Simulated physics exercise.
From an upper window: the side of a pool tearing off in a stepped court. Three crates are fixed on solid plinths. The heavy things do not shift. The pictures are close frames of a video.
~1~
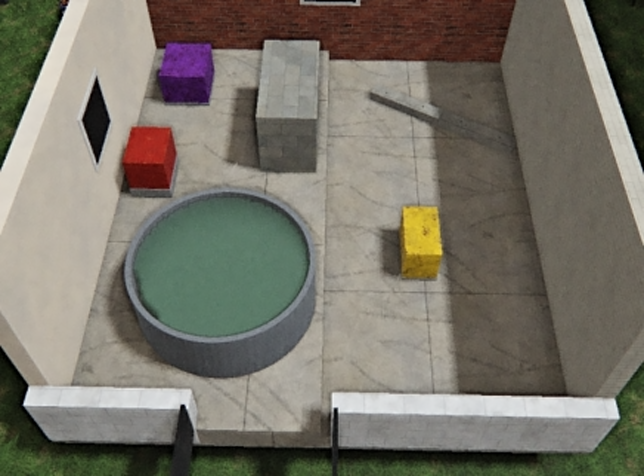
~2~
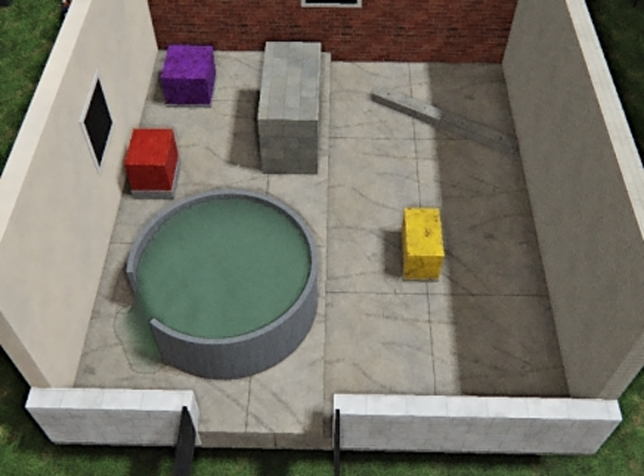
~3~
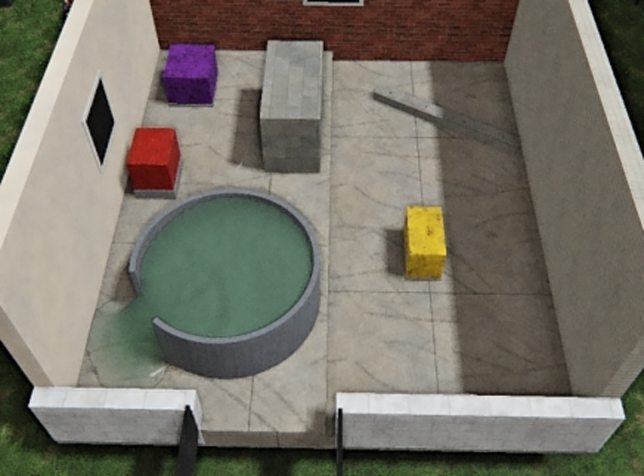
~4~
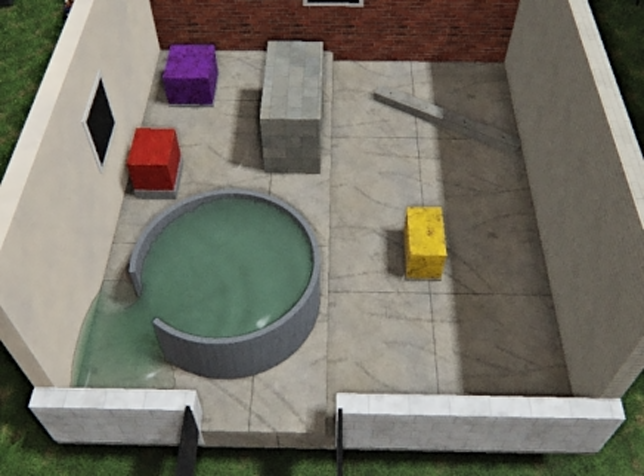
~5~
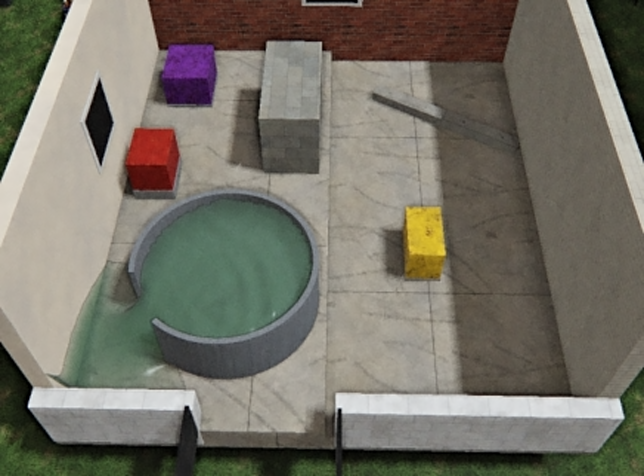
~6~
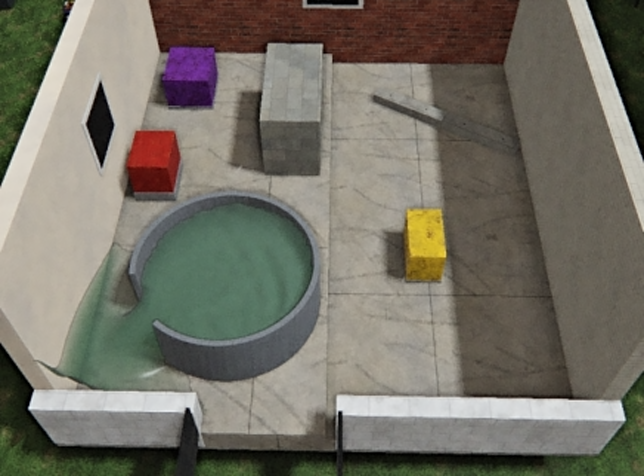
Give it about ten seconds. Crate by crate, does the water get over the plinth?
The yellow crate gets wet; the purple crate gets wet; the red crate gets wet.
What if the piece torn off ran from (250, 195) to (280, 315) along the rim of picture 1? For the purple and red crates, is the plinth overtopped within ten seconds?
One by one: Purple crate keeps dry; red crate escapes it.
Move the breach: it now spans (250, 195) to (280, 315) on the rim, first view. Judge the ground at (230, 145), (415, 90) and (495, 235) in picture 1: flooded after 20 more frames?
One after the other: No water, flooded, awash.
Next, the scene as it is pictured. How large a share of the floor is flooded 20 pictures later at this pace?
Near 50 in a hundred.
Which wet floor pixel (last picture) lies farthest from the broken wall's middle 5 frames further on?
Near (134, 160).
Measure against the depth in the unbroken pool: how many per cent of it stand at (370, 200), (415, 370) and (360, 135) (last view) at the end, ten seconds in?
Roughly 6, 6 and 6 per cent, in turn.
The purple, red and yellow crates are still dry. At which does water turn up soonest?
I say the red-painted one.
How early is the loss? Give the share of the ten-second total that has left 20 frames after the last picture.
I make it 40 per cent.
A moment on, water covers 15 % of the floor; the yellow crate not reached, the purple crate not reached, the red crate water round its plinth.
Next, water covers 30 % of the floor; the yellow crate not reached, the purple crate water round its plinth, the red crate water round its plinth.
Then, water covers 50 % of the floor; the yellow crate not reached, the purple crate water round its plinth, the red crate water round its plinth.
Later, water covers 75 % of the floor; the yellow crate water round its plinth, the purple crate water round its plinth, the red crate water round its plinth.
In the end, water covers 95 % of the floor; the yellow crate was topped, the purple crate was topped, the red crate was topped.
